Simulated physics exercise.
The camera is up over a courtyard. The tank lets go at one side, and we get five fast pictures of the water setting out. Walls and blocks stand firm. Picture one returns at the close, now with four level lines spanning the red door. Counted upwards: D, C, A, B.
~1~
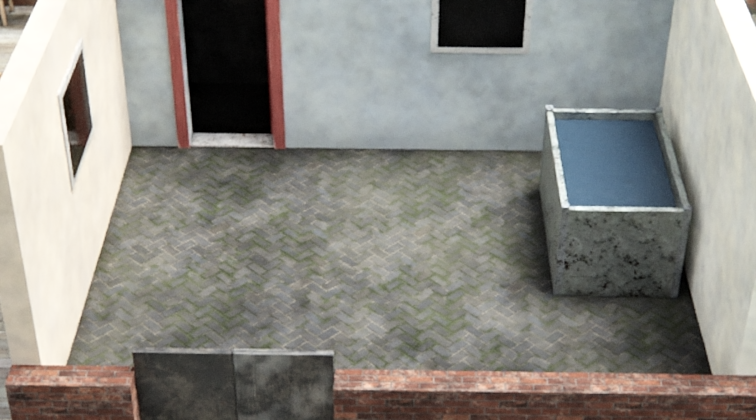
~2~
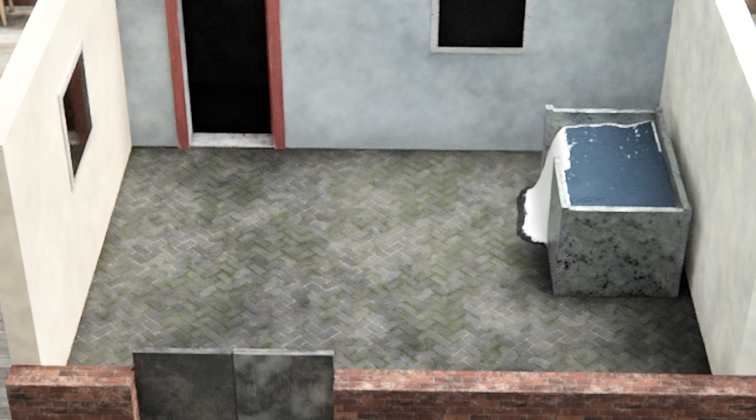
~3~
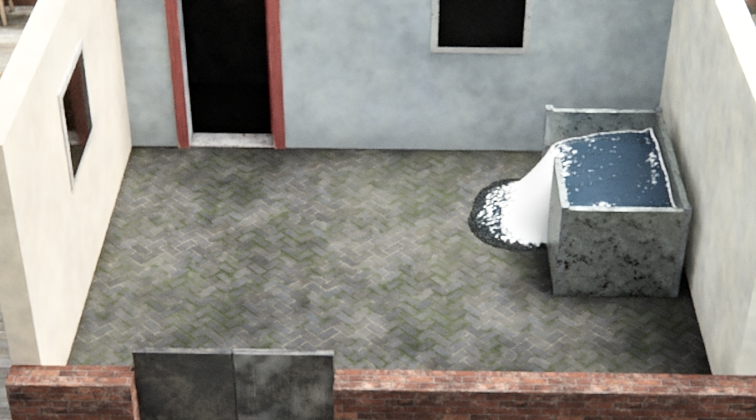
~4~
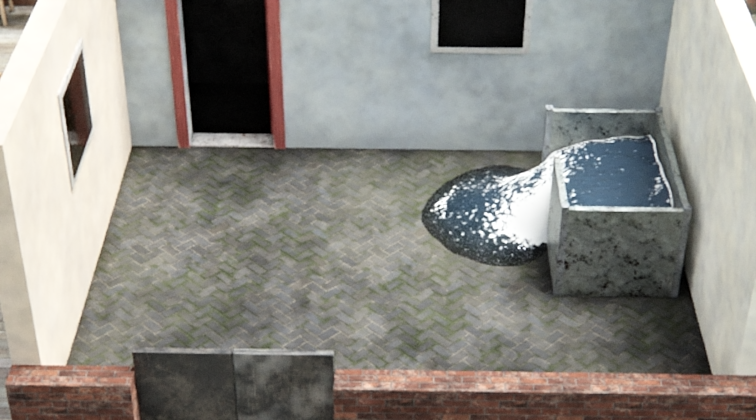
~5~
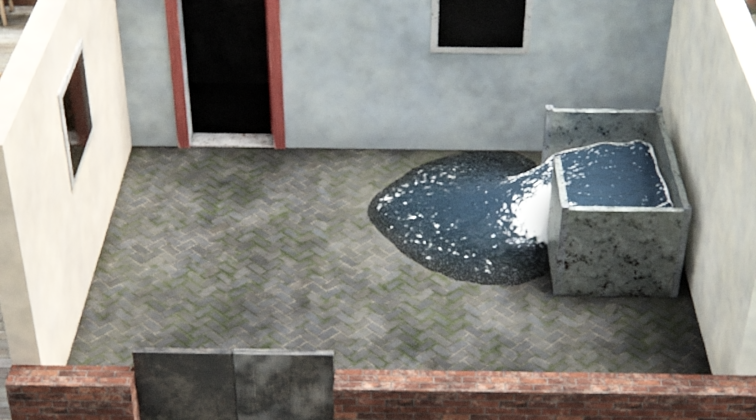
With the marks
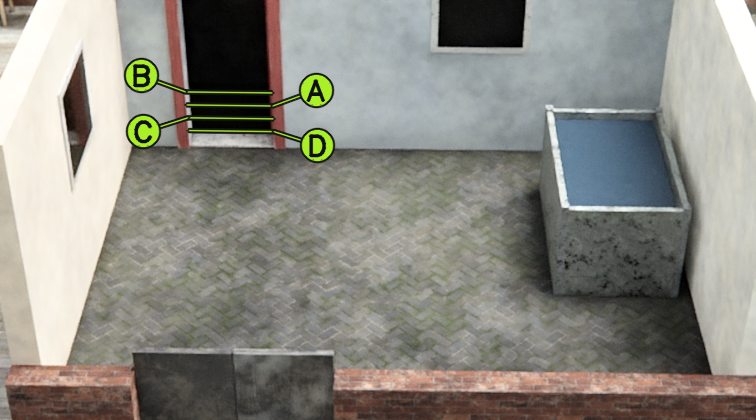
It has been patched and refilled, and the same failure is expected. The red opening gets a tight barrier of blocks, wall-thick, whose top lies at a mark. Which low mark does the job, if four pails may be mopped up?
The limit is D.
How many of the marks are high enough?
All four.
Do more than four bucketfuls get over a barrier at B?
No.
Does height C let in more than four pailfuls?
No.
On the marked copy, A at (229, 105); B at (228, 92); C at (230, 118); D at (231, 131); from the bottom up D, C, A, B.
If A is chosen, nothing gets over.
If B is chosen, nothing gets over.
If C is chosen, nothing gets over.
If D is chosen, a splash gets over, under a bucket.
